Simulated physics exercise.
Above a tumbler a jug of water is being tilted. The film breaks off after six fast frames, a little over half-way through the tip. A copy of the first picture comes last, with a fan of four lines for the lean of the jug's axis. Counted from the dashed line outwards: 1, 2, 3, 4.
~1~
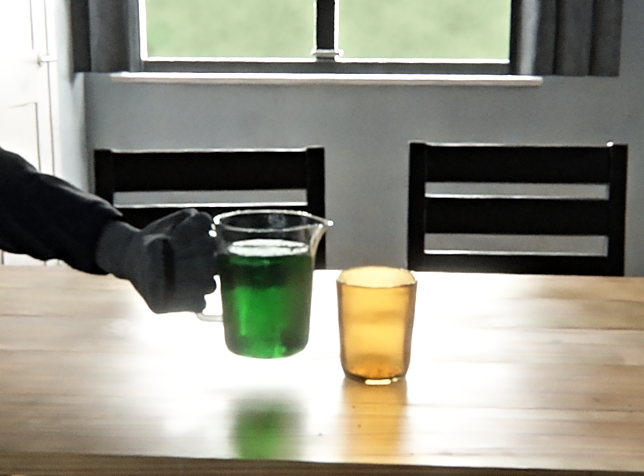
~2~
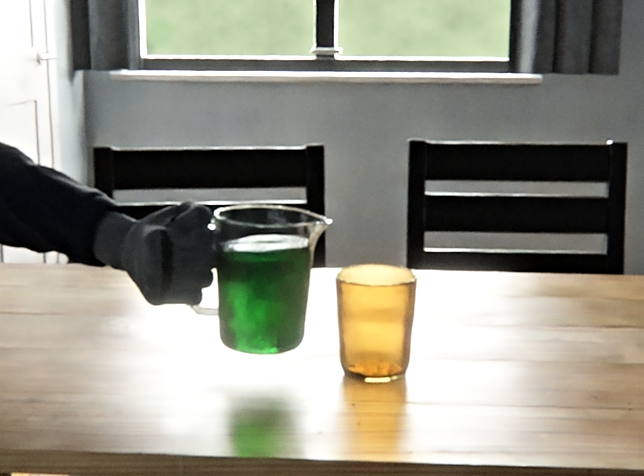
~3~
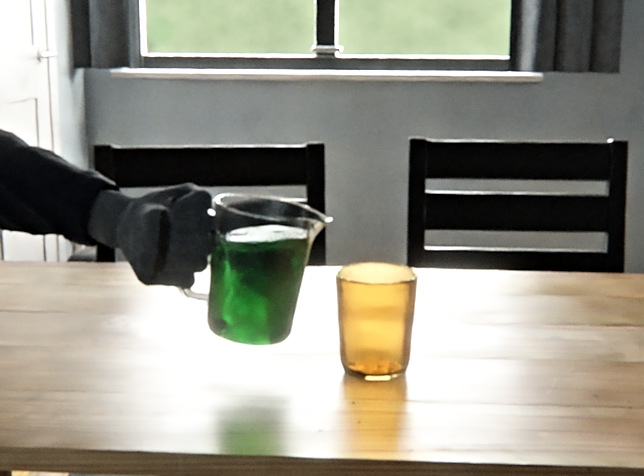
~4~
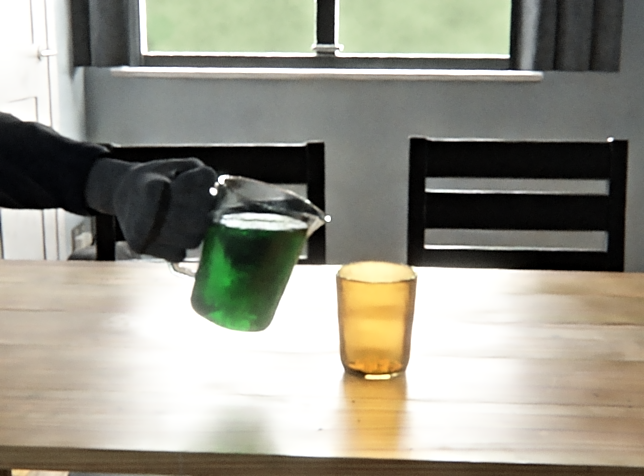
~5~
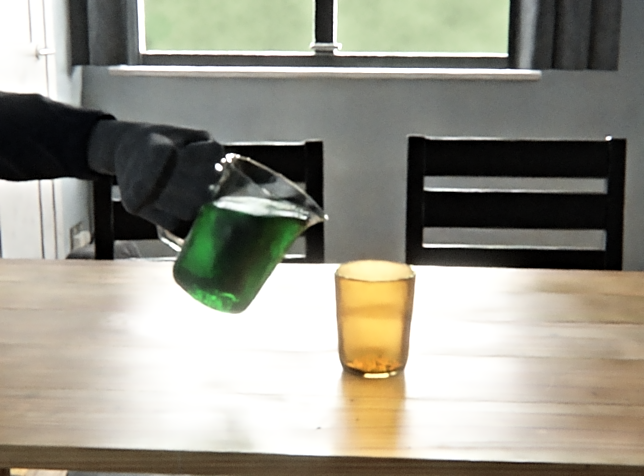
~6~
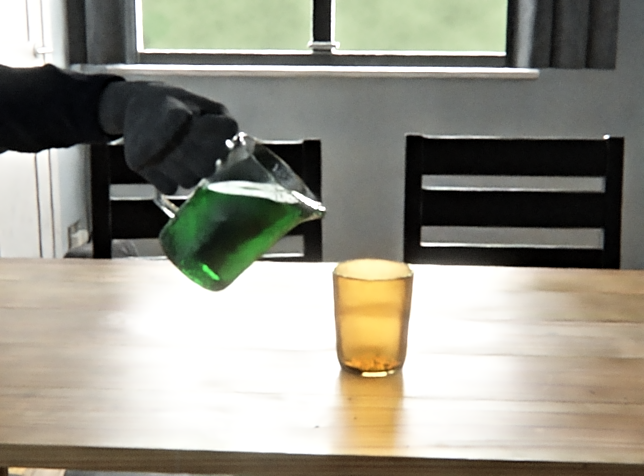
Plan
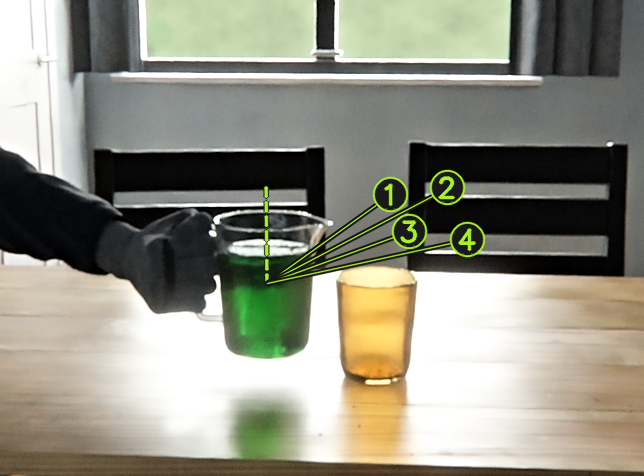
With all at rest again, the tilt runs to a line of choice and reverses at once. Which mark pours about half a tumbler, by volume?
Choose 2.
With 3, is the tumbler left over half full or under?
Over half.
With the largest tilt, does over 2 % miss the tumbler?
Yes.
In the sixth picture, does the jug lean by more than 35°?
Yes.
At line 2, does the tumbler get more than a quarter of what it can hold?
Yes, clearly.
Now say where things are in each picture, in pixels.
Upright, lip at (329, 224); rim of the tumbler round (377, 276); nothing has left yet, in the first picture.
Tipped about 2°, lip at (329, 222); nothing has left yet, in the second picture.
Tipped about 9°, lip at (329, 220); nothing has left yet, in the third picture.
Tipped about 18°, lip at (328, 219); nothing has left yet, in the fourth picture.
Tipped about 30°, lip at (326, 217); nothing has left yet, in the fifth picture.
Tipped about 43°, lip at (323, 215); nothing has left yet, in the sixth picture.
In lime, 1 at (376, 205); 2 at (433, 196); 3 at (394, 237); 4 at (450, 243).
If 1 is chosen, the tumbler ends with about 32 % of what it can hold.
If 2 is chosen, the tumbler ends with about 51 % of what it can hold.
If 3 is chosen, the tumbler ends with about 70 % of what it can hold; 3 % of the water is spilt.
If 4 is chosen, the tumbler ends with about 70 % of what it can hold; 19 % of the water is spilt.
